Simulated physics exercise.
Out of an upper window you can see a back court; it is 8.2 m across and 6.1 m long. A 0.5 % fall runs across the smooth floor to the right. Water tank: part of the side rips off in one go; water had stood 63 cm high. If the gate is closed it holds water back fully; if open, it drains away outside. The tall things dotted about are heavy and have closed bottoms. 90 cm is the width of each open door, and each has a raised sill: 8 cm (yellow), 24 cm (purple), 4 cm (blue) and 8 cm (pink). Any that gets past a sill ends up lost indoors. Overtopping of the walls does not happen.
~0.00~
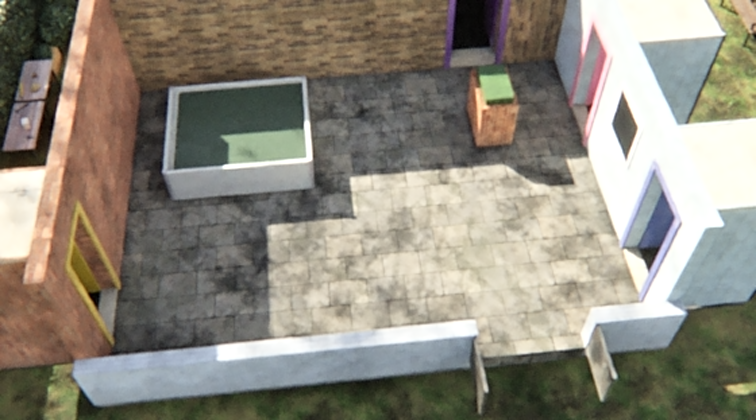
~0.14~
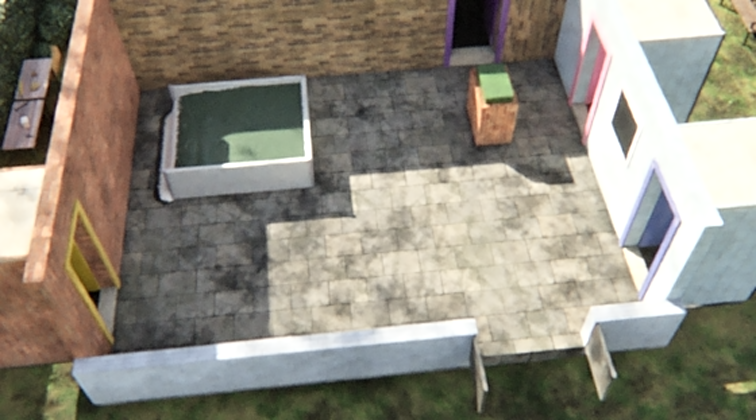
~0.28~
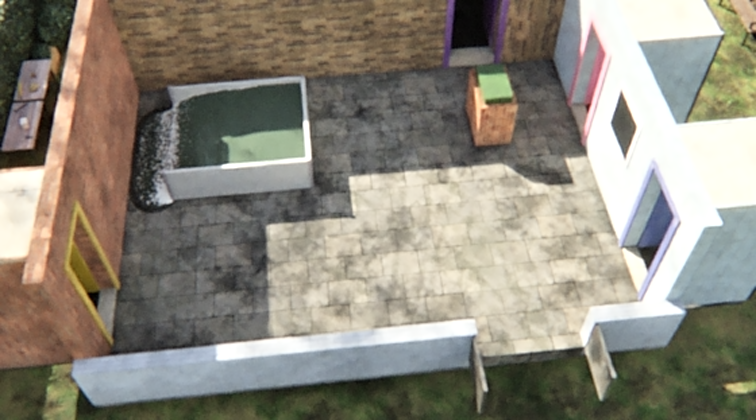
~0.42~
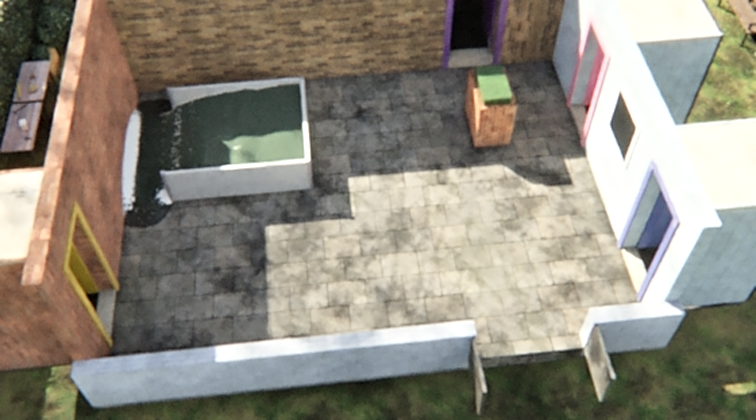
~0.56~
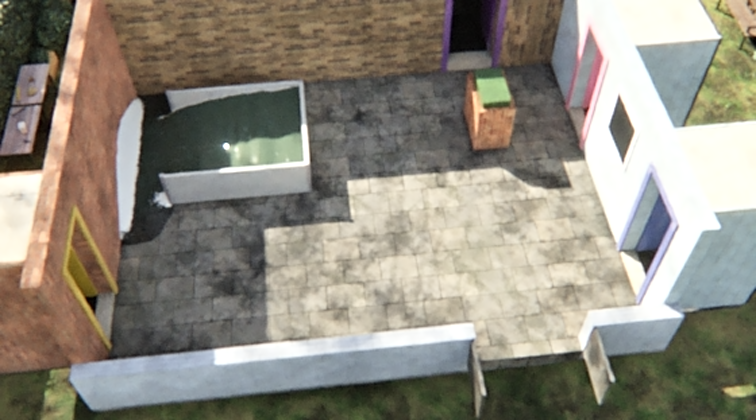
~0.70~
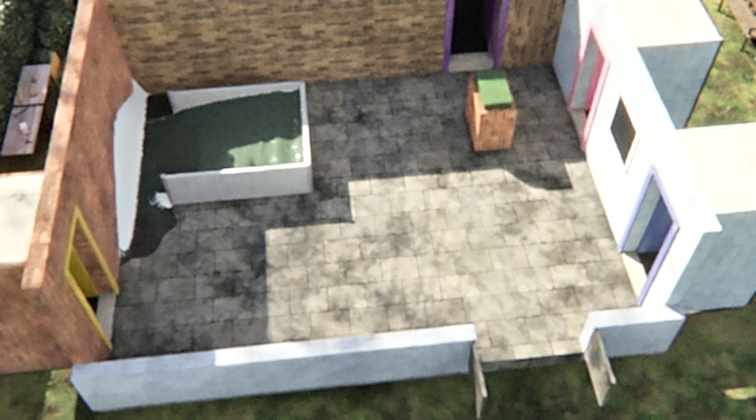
A water tank in a paved court loses its left side and water pours out, spreading beside the brick wall.
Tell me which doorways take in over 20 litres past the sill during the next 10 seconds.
Within those 10 seconds, the yellow door takes in no more than that; the purple door takes in no more than that; the blue door takes in over 20 litres; the pink door takes in no more than that.
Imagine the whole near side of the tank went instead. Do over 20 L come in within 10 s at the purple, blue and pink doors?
Then purple does not exceed it, blue exceeds it, pink does not exceed it.
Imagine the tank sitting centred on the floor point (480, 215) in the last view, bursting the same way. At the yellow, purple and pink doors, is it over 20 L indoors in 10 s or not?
Well, yellow ends up beyond the mark, purple ends up inside the mark and pink ends up inside the mark.
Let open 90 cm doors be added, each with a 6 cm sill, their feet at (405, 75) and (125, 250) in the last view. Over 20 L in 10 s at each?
Taking them in order, the first is fine and the second too much.
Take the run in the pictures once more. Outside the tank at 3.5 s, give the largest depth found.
Around 25 centimetres.
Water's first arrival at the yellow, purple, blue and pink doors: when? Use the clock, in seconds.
The front reaches yellow at 1.1 s, purple at 3.2 s, blue at 5.5 s, pink at 4.0 s.
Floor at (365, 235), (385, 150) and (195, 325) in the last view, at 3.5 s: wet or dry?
Listed in sequence, the spots are bone dry, bone dry and drenched.
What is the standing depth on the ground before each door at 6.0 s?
In centimetres, the yellow door has 7, the purple door 3, the blue door 9 and the pink door 9.
After 1.4 s water covers 15 % of the floor and is deepest (56 cm) near (139, 101); yellow door 4 cm at the sill, 0 L in, purple door not reached, blue door not reached, pink door not reached.
After 2.2 s water covers 25 % of the floor and is deepest (46 cm) near (138, 108); yellow door 8 cm at the sill, 0 L in, purple door not reached, blue door not reached, pink door not reached.
After 3.5 s water covers 40 % of the floor and is deepest (25 cm) near (139, 101); yellow door 6 cm at the sill, 0 L in, purple door 6 cm at the sill, 0 L in, blue door not reached, pink door not reached.
After 6.0 s water covers 80 % of the floor and is deepest (22 cm) near (139, 101); yellow door 7 cm at the sill, 5 L in, purple door 3 cm at the sill, 0 L in, blue door 9 cm at the sill, 2 L in, pink door 9 cm at the sill, 3 L in.
After 10.0 s water covers 90 % of the floor and is deepest (10 cm) near (633, 332); yellow door 6 cm at the sill, 9 L in, purple door 6 cm at the sill, 0 L in, blue door 10 cm at the sill, 82 L in, pink door 5 cm at the sill, 6 L in.
